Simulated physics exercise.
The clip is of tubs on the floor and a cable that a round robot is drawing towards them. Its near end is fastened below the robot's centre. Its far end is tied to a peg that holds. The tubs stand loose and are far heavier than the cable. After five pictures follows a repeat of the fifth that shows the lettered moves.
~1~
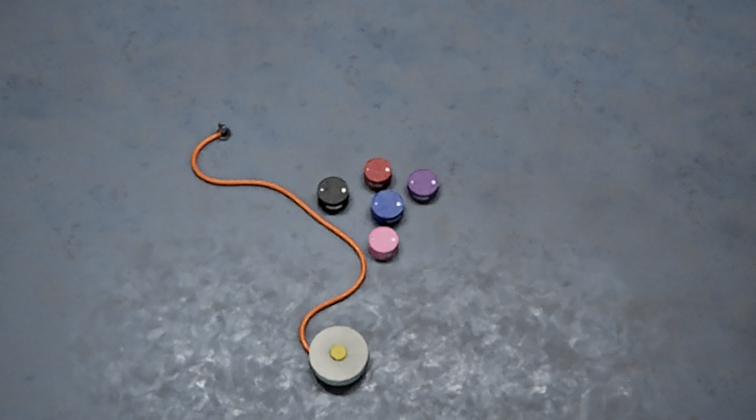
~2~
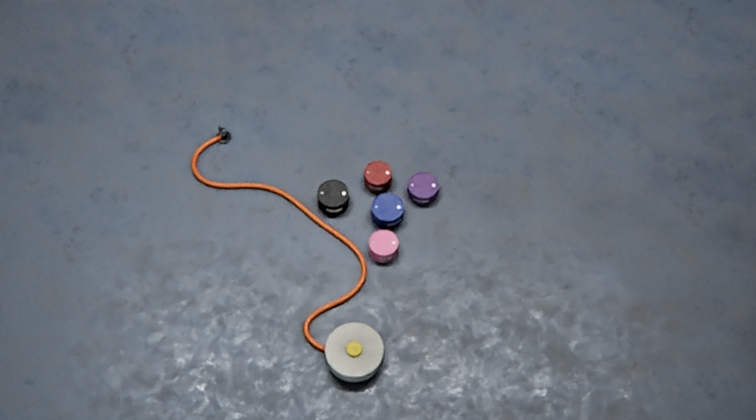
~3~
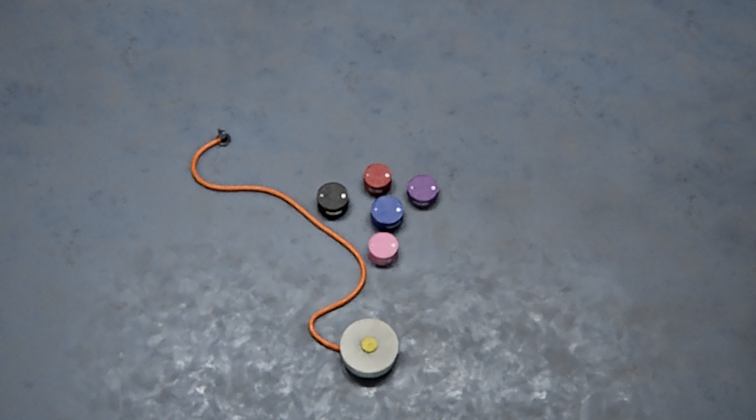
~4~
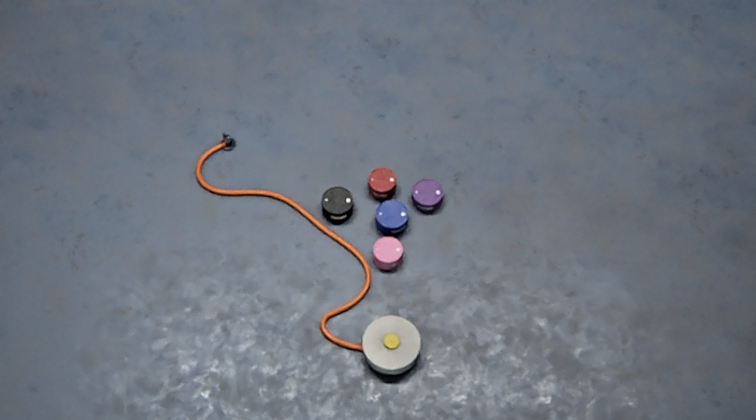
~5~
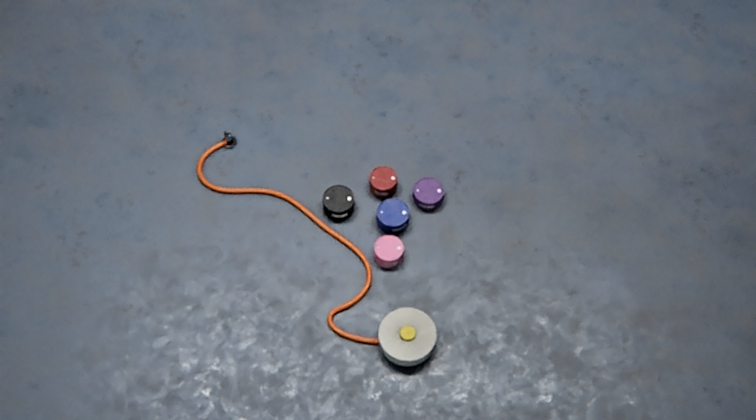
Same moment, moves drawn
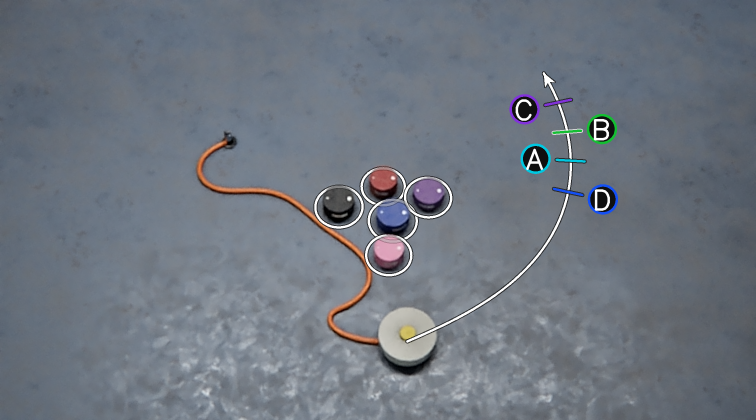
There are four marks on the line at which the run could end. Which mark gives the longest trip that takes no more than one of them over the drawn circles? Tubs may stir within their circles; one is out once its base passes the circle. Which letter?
The farthest stop within the limit is D.
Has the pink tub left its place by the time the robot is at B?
Yes.
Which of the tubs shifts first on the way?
Pink.
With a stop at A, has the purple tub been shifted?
No.
On the marked copy, A at (571, 161); B at (567, 132); C at (558, 102); D at (568, 192); the route from (407, 342) via (556, 228) to (544, 73).
Following D. Soon after the start, robot (485, 298).
Later, robot (545, 244).
In the end, robot (570, 187); pink tub (390, 247); none over the rings.
As for the rest, A has two over the rings; B has three over the rings; C has four over the rings.
